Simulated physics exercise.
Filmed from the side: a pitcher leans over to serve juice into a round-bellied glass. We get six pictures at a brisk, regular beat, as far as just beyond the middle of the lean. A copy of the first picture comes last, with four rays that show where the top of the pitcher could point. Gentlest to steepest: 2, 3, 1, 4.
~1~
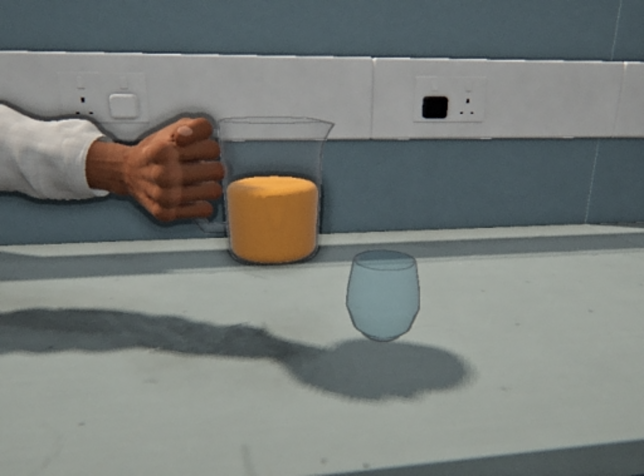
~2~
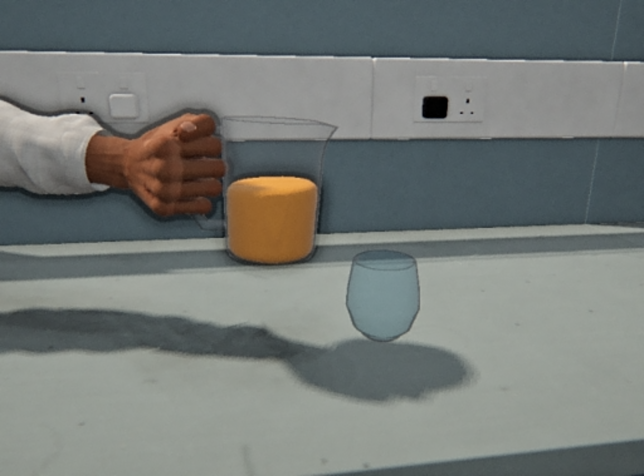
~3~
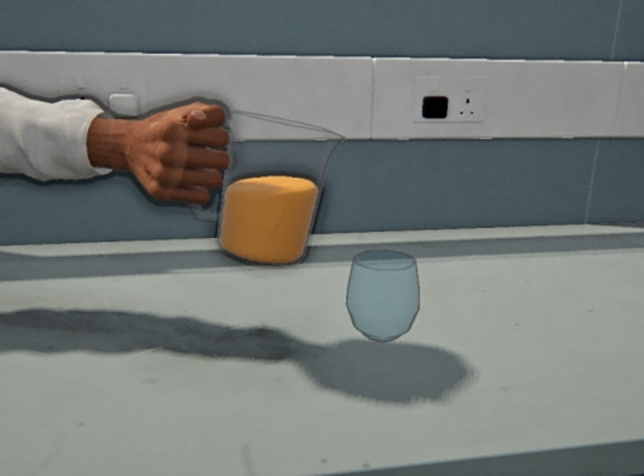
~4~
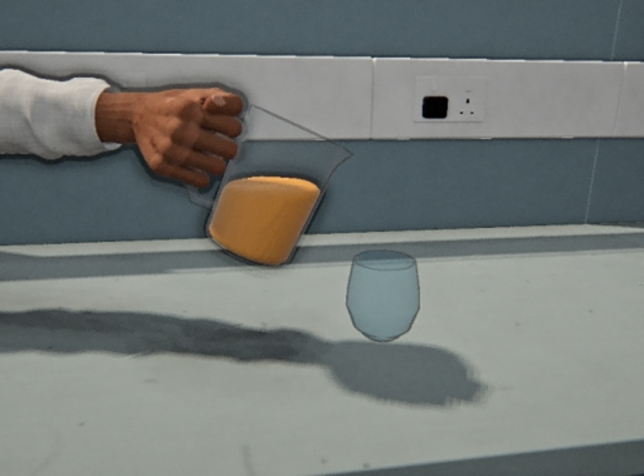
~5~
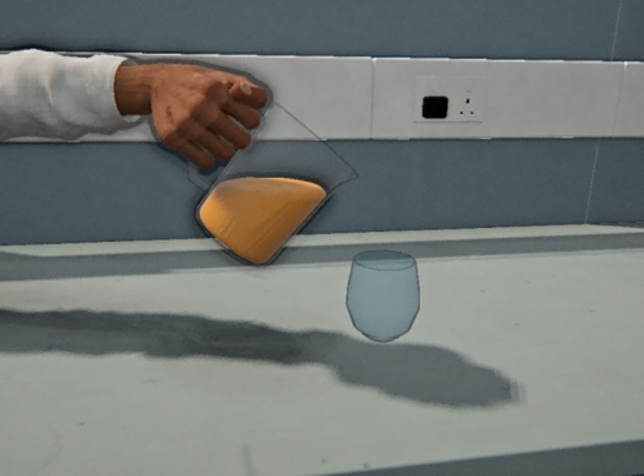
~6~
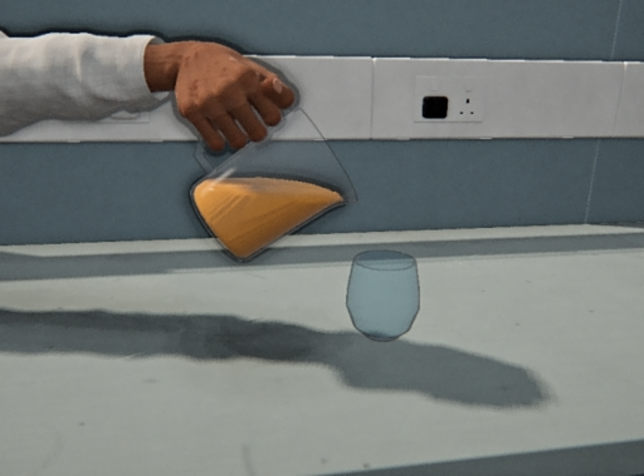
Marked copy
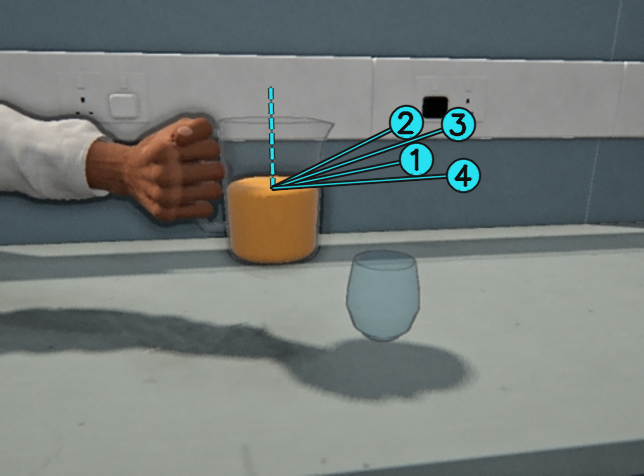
A hand lifts and tilts a clear pitcher of orange juice rightward above a round-bellied glass.
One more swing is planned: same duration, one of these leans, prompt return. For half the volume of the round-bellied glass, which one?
Mark 3 does it best.
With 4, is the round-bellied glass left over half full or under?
Over half.
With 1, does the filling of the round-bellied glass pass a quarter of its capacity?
Yes.
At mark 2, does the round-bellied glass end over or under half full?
Under.
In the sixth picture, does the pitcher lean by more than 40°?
Yes.
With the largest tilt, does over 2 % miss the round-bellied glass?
Yes.
On the marked copy, 1 at (399, 162); 2 at (391, 129); 3 at (442, 130); 4 at (446, 176).
If 1 is chosen, the round-bellied glass ends with about 69 % of what it can hold; 7 % of the juice is spilt.
If 2 is chosen, the round-bellied glass ends with about 28 % of what it can hold.
If 3 is chosen, the round-bellied glass ends with about 52 % of what it can hold.
If 4 is chosen, the round-bellied glass ends with about 86 % of what it can hold; 12 % of the juice is spilt.
